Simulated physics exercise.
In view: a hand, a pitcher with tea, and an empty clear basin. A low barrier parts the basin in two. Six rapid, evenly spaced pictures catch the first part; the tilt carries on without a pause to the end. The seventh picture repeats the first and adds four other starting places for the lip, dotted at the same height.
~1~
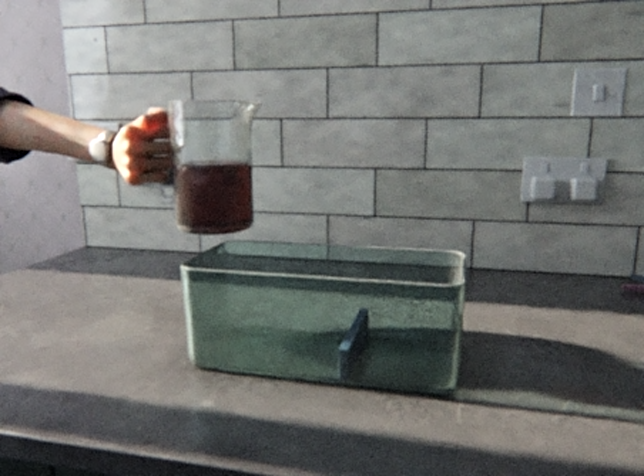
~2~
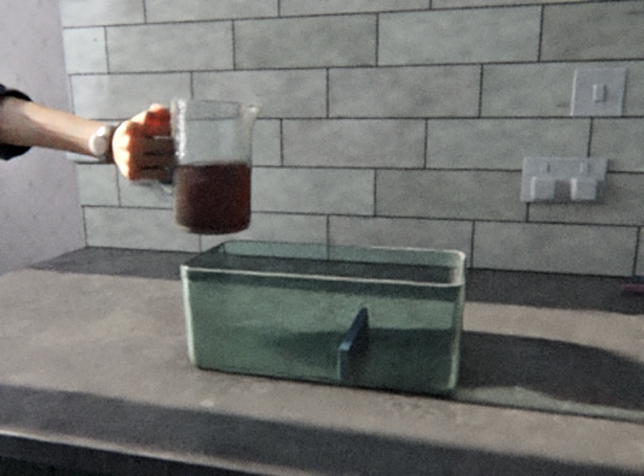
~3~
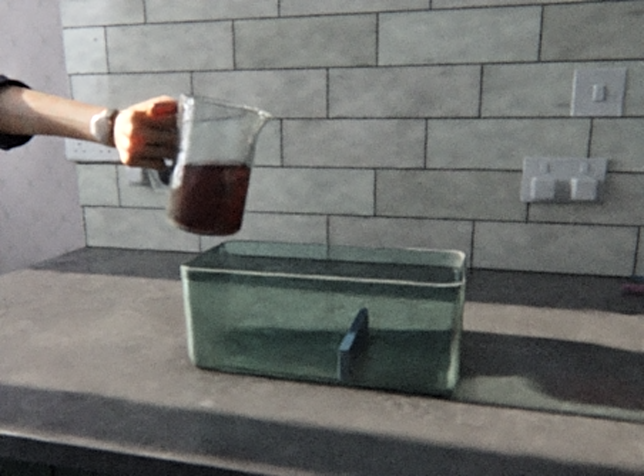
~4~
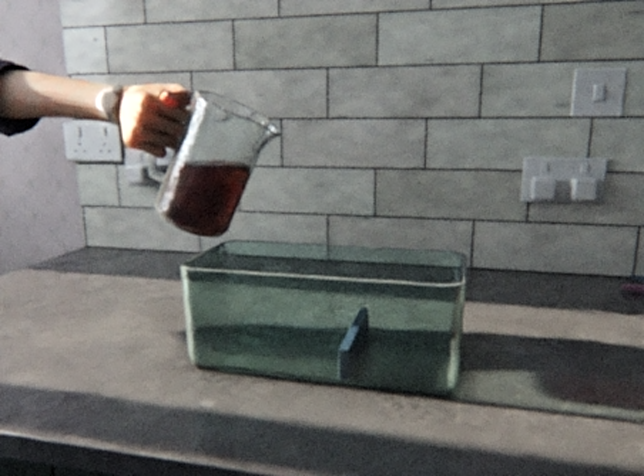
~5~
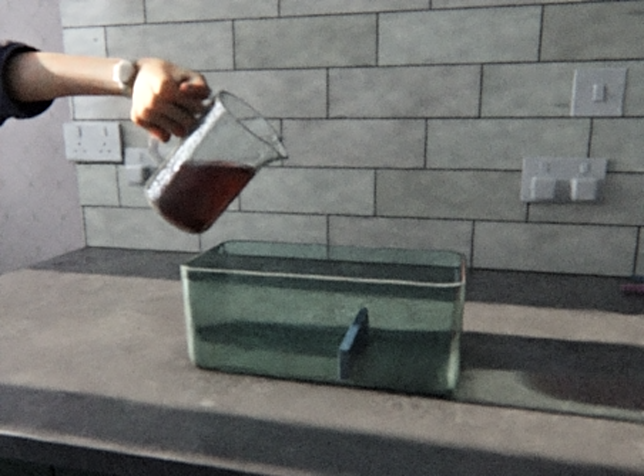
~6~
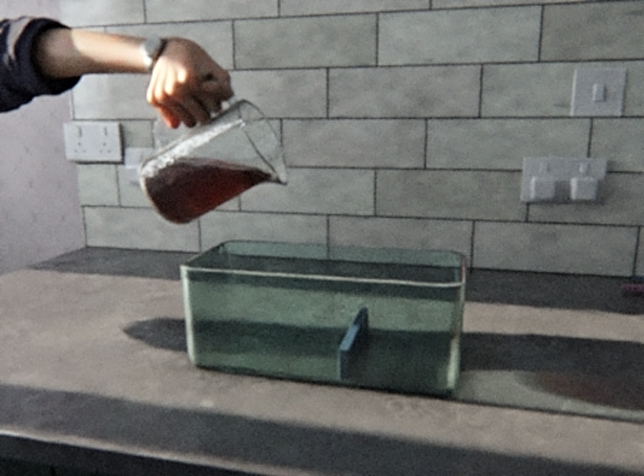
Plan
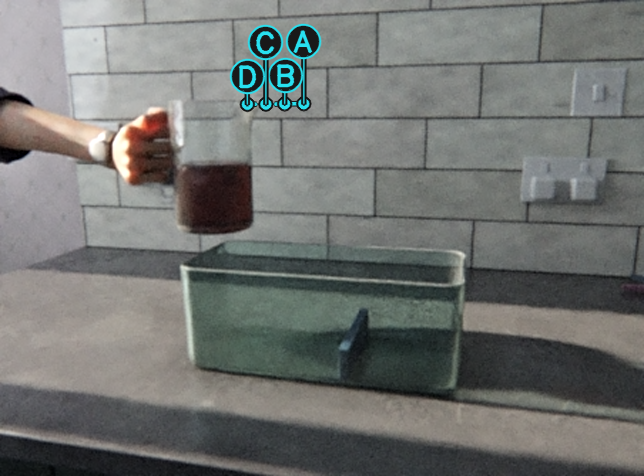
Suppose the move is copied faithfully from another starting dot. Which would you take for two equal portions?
Dot A.
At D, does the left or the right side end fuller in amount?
The left one.
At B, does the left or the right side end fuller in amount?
More ends on the left.
In cyan, A at (303, 103); B at (284, 103); C at (265, 104); D at (247, 104).
With A, about 53 % ends left of the wall and 47 % right of it.
With B, about 88 % ends left of the wall and 10 % right of it.
With C, about 92 % ends left of the wall and 6 % right of it.
With D, about 90 % ends left of the wall and 8 % right of it; 3 % is lost outside.
